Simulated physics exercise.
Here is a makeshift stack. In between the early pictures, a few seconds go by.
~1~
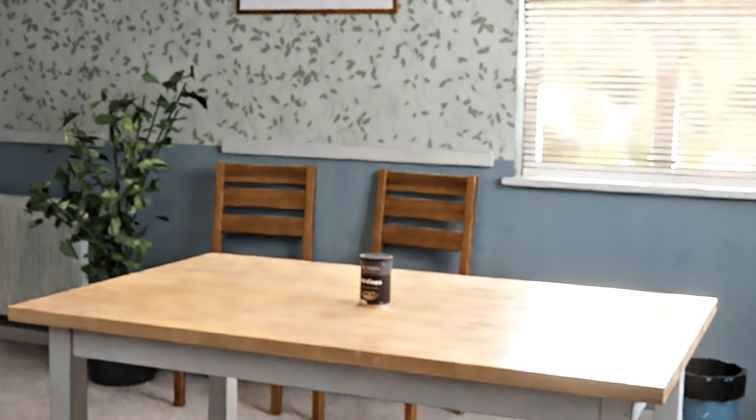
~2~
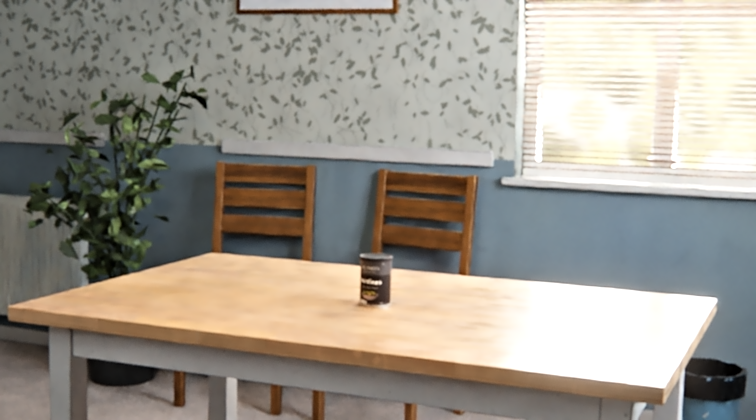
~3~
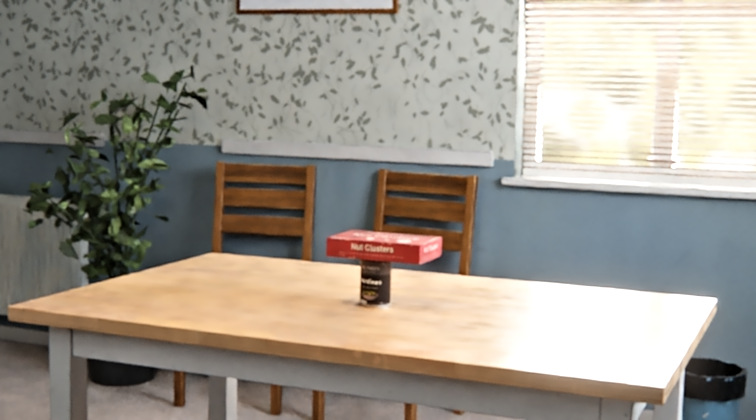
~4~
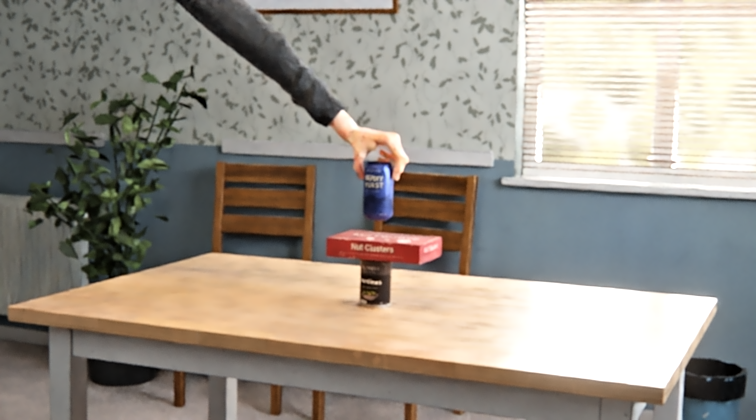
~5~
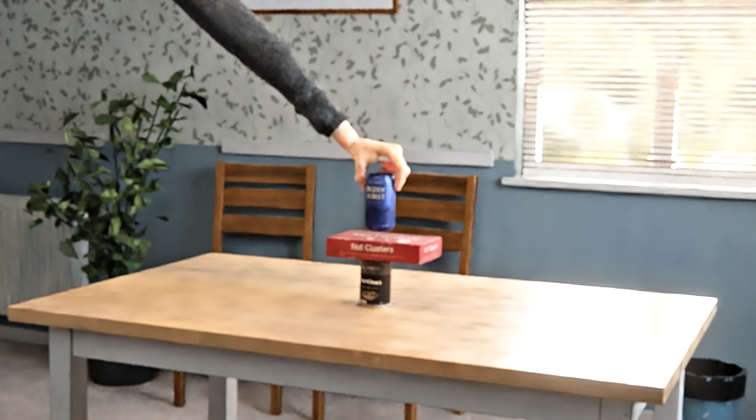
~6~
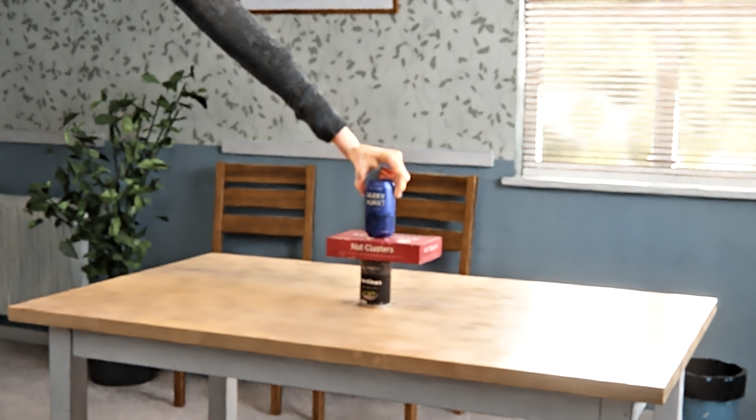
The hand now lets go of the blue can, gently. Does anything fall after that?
The stack stands firm.
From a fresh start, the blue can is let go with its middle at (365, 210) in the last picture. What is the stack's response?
Then it holds.
Then, 0.20 s past the last view, nothing moves.
Then, 0.50 s past the last view, blue can resting near (380, 209).
Finally, all 3 still in place. Final places as the last picture's camera would see them, blue can near (380, 209). The stack holds.
